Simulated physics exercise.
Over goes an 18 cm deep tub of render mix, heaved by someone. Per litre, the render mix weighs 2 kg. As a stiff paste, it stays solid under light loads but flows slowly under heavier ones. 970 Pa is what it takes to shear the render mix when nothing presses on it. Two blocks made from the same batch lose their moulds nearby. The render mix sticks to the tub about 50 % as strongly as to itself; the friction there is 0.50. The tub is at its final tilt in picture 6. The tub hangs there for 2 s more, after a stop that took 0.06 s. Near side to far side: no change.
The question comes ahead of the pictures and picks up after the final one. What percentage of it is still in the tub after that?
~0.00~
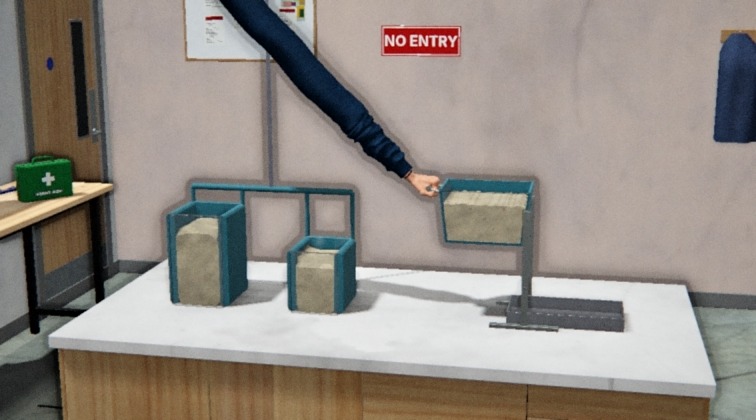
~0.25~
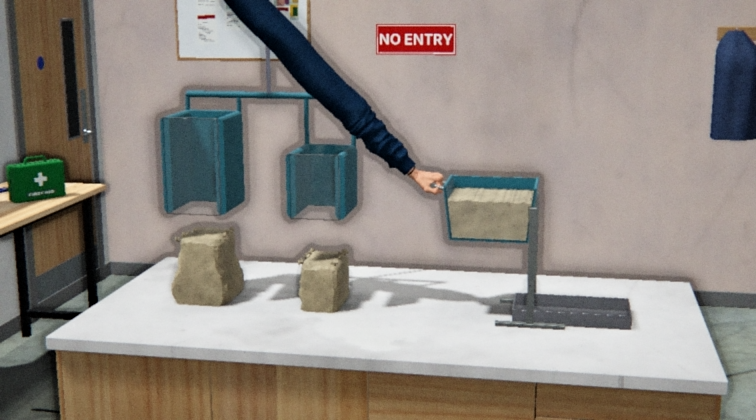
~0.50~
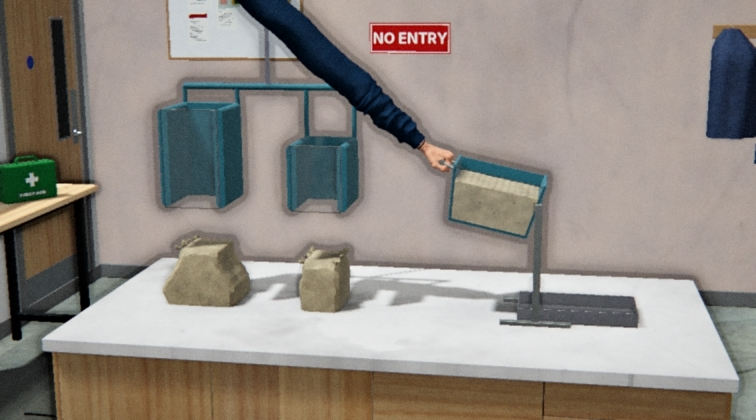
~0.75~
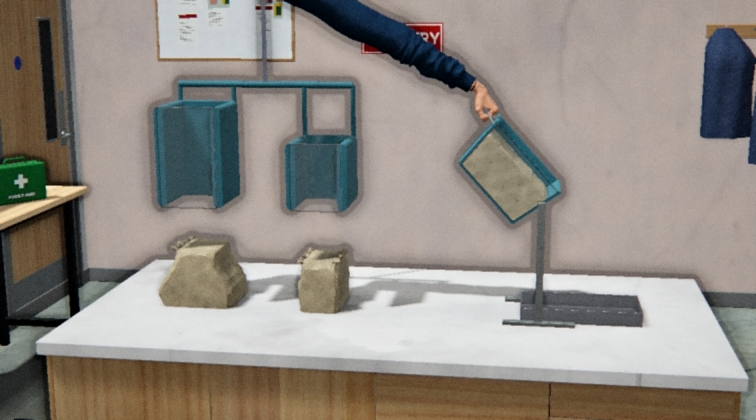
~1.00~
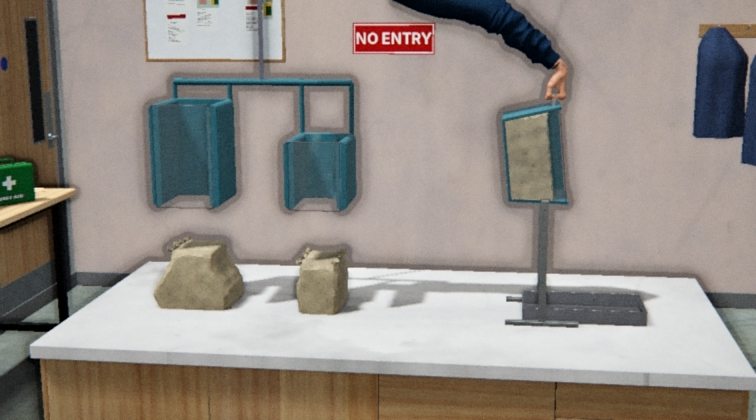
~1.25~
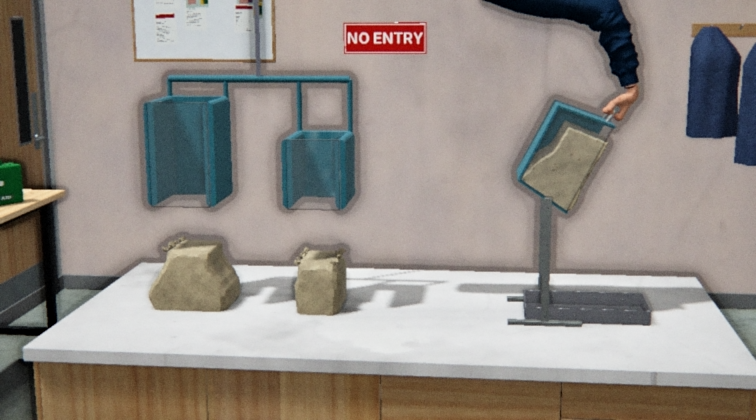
About 0 %.
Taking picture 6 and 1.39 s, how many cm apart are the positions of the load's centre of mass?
Roughly 15 cm.
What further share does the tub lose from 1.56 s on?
About 0 percent.
After 1.39 s, the tub is at 117 degrees and holds 25 %.
After 1.56 s, the tub is at 117 degrees and holds 0 %.
After 1.73 s, the tub is at 117 degrees and holds 0 %.
After 1.90 s, the tub is at 117 degrees and holds 0 %.
After 3.25 s, the tub is at 117 degrees and holds 0 %.
